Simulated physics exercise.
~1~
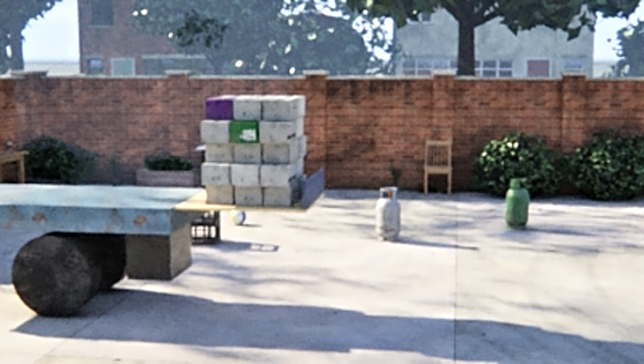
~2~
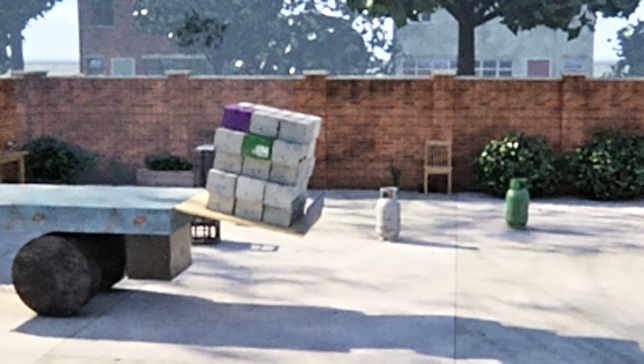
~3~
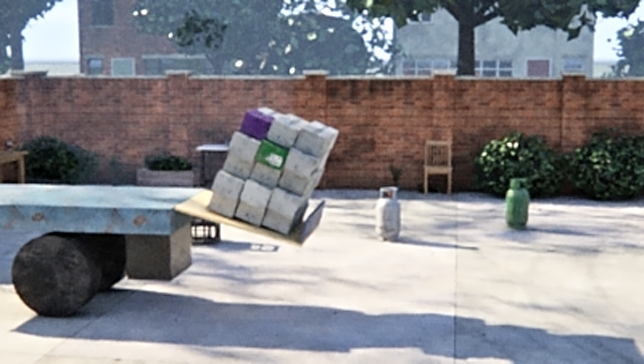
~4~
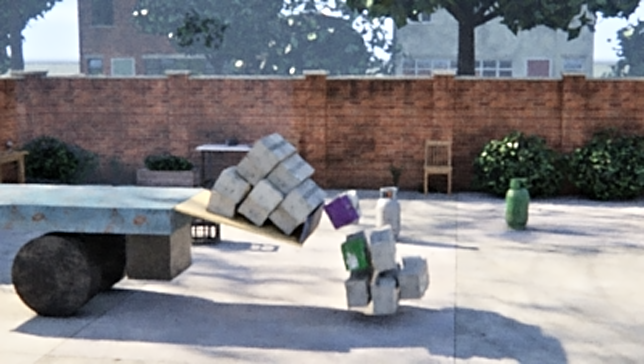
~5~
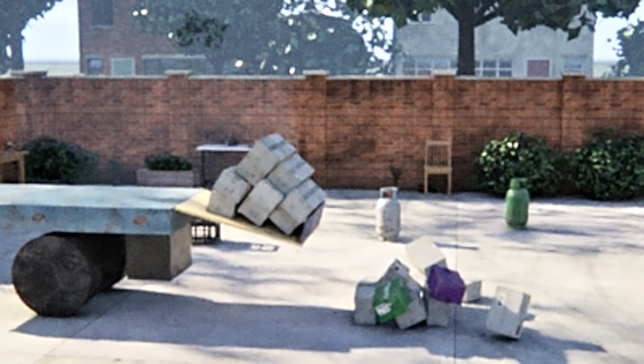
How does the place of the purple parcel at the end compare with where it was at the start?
At the start it sat at the top left corner of the stack on the flap, but by the end it was down among the fallen parcels, to the right of the flat-bed.
